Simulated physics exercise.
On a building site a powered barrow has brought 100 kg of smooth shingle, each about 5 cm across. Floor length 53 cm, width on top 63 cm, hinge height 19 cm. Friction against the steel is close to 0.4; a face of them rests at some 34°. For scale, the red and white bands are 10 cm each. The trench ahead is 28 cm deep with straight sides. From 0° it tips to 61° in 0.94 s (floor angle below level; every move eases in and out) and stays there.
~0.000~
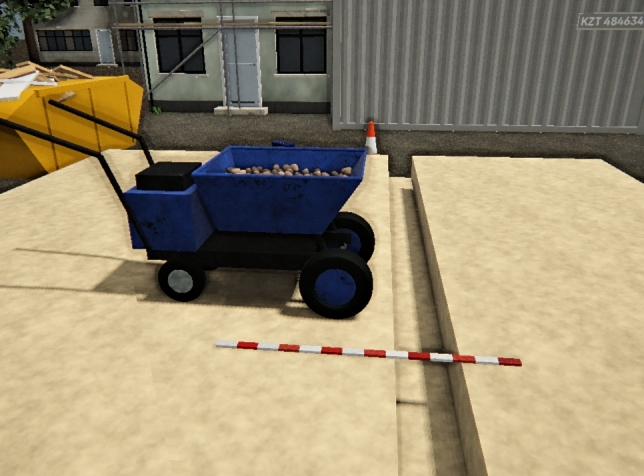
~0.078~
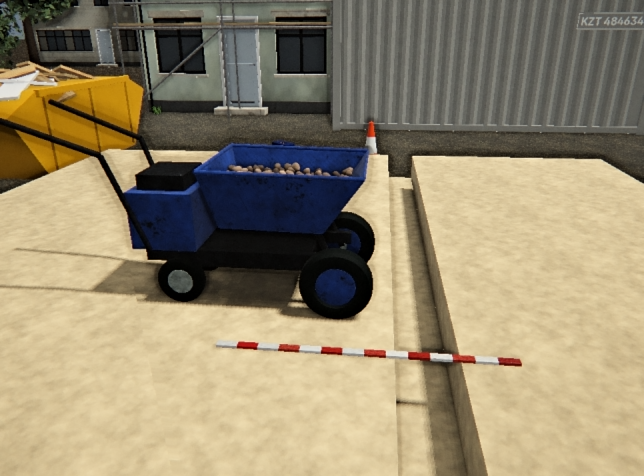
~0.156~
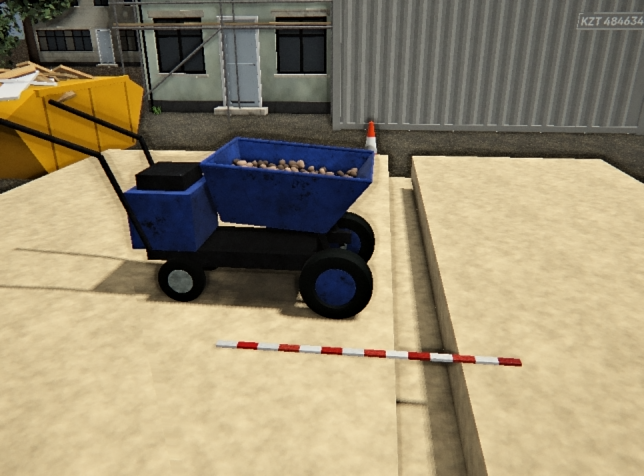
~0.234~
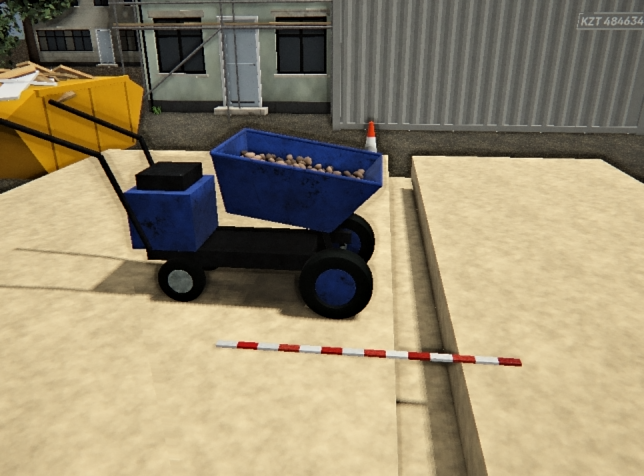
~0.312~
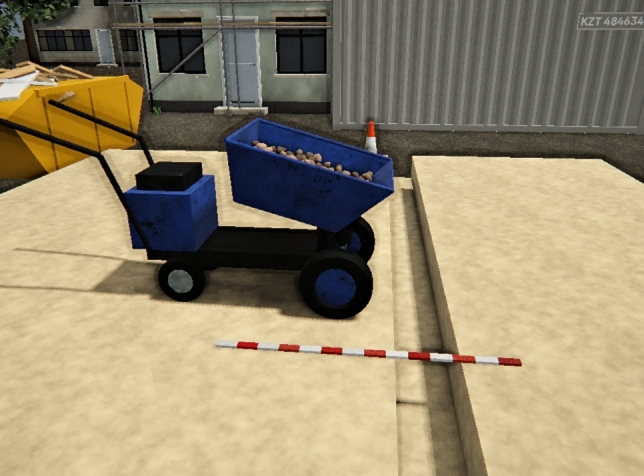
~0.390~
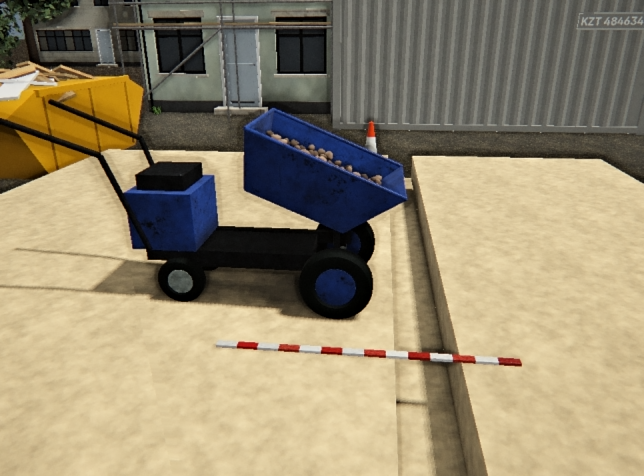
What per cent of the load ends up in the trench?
About 14 per cent.
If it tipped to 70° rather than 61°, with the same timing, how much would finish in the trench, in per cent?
Then about 15 per cent.
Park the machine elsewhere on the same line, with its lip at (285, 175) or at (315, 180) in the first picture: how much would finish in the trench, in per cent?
Near 65 per cent from the first place, 50 from the second.
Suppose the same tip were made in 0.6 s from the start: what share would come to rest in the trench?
In that case some 10 per cent.
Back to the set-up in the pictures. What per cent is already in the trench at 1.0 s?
About 0 per cent by then.
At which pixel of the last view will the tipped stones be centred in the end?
Near (487, 295).
After 0.7 s the floor is at 51°; 100 % in the tray; the foremost stones are at (420, 225).
After 1.0 s the floor is at 61°; 85 % in the tray, 1 % in the trench, 14 % past the trench; the foremost stones are at (490, 276).
After 1.4 s the floor is at 61°; 49 % in the tray, 1 % in the trench, 50 % past the trench; the foremost stones are at (593, 309).
After 3.3 s the floor is at 61°; 25 % in the tray, 14 % in the trench, 61 % past the trench; the foremost stones are past the picture's edge.
